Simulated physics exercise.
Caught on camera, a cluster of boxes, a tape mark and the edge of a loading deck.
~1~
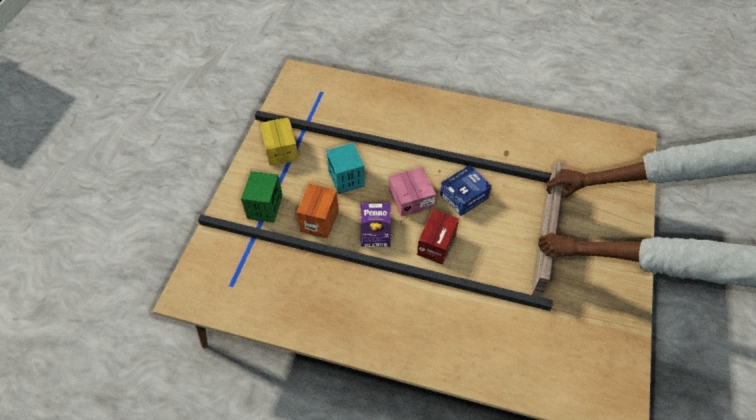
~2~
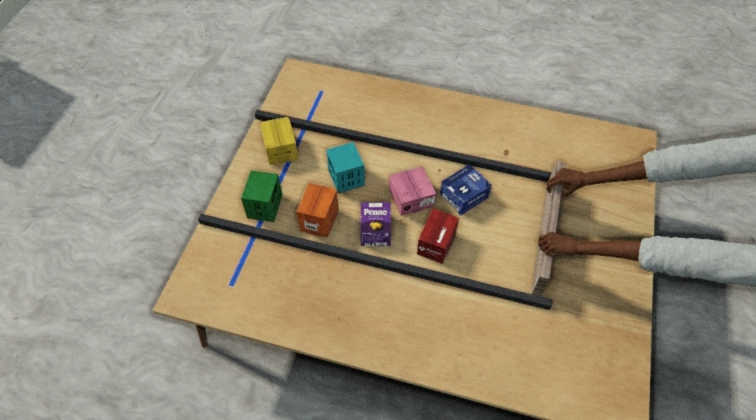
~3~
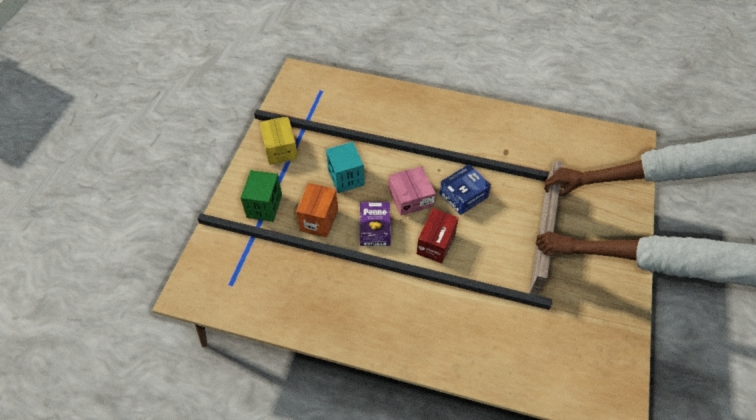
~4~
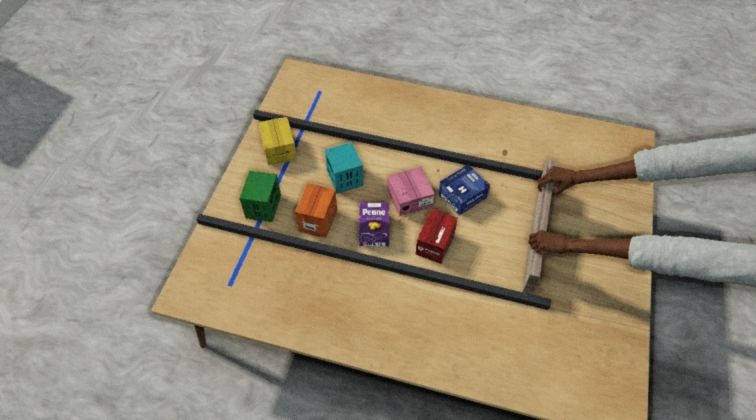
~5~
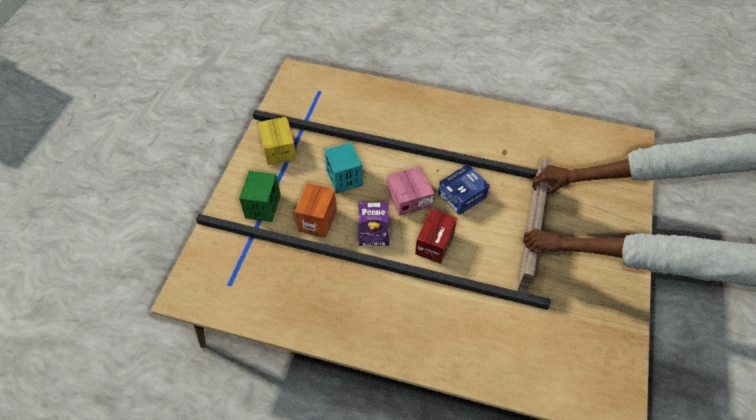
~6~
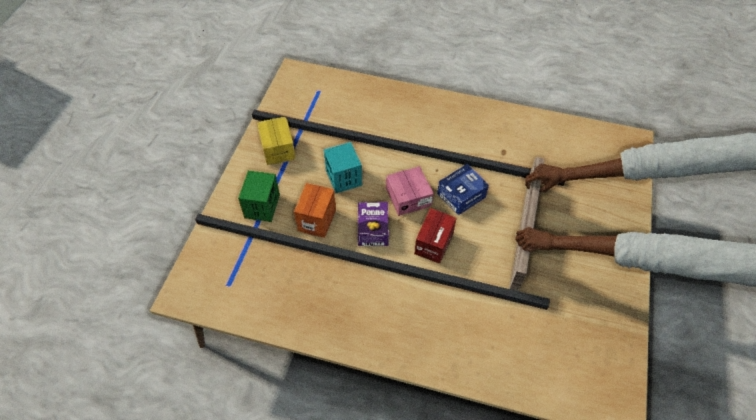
Two hands slide a plank slightly left along a wooden table toward several colourful boxes.
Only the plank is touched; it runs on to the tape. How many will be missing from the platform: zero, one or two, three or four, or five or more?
Outcome: The number that fall off is three or four.
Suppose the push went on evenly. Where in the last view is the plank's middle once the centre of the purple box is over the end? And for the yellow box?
For the purple box at (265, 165), for the yellow box at (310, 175).
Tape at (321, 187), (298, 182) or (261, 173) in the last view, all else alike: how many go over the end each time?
The counts: 0, 2 and 5.
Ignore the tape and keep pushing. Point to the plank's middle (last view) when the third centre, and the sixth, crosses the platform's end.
Near (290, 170) and (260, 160).
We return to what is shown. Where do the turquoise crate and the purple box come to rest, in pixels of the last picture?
First (237, 137), then (221, 200).
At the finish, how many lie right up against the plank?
The number is 2.
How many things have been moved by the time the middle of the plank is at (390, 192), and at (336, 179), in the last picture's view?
First 6, then 8.
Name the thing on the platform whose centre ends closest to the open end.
The turquoise crate ends nearest.
Early on, none off yet; yellow box at rest near (277, 141); green crate at rest near (260, 196); orange parcel at rest near (316, 211).
A while later, none off yet; yellow box at rest near (277, 141); green crate at rest near (260, 196); orange parcel travelled about its own width near (294, 206).
Further along, none off yet; yellow box travelled about its own width near (254, 130); green crate travelled about its own width near (213, 184); orange parcel travelled well along near (238, 193).
Finally, the number that fall off is three or four; lost, orange parcel, green crate and yellow box.
